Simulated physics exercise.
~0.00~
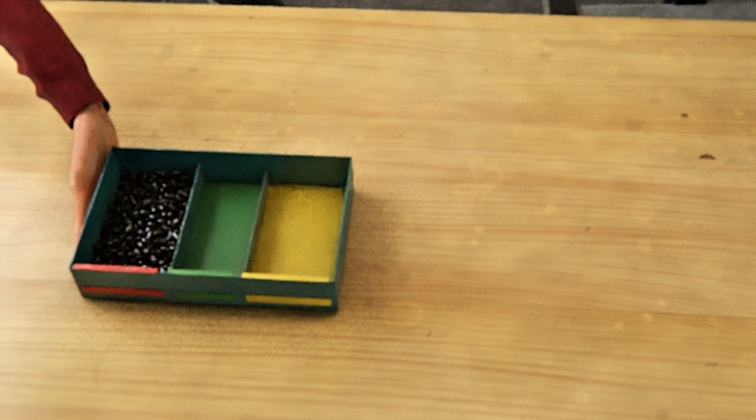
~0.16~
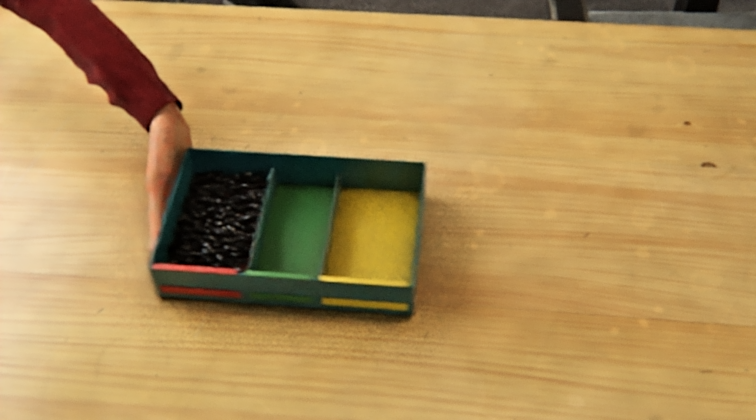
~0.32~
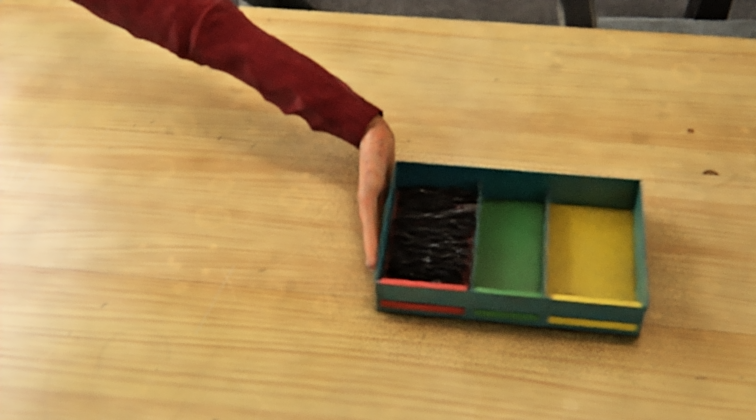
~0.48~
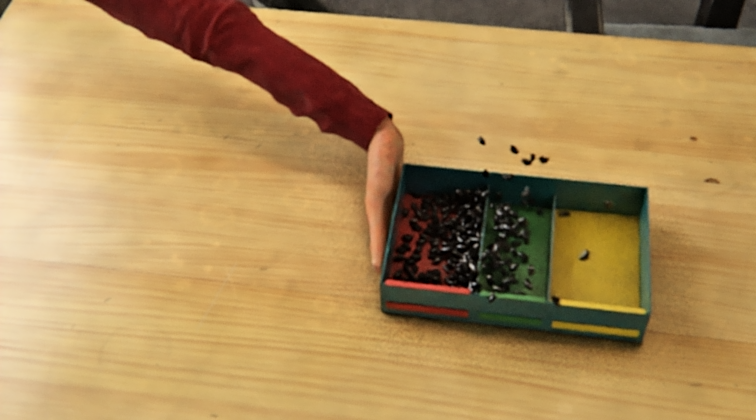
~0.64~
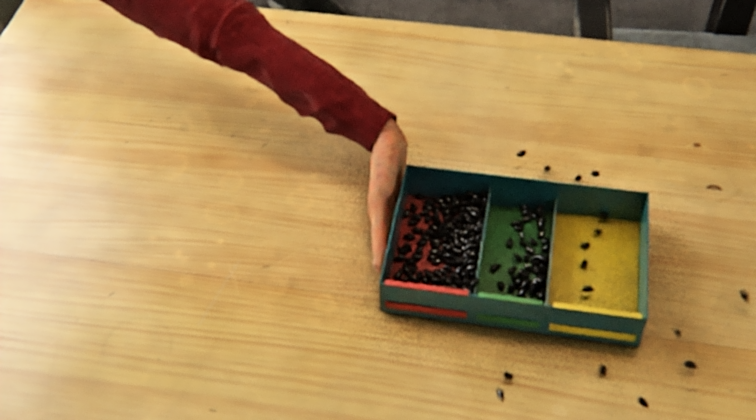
A pale wooden table is seen from above at a slant, with dark shapes along its far edge. On it sits a teal tray with three compartments, a left one full of black beans, a green one in the middle and a yellow one on the right. A hand in a dark red sleeve pushes the tray's left side, sliding it far to the right. The tray stops sharply, and beans surge over the partitions and fly out. Most stay in the red-floored left compartment, many rest in the green, and a few lie in the yellow and scattered across the table.
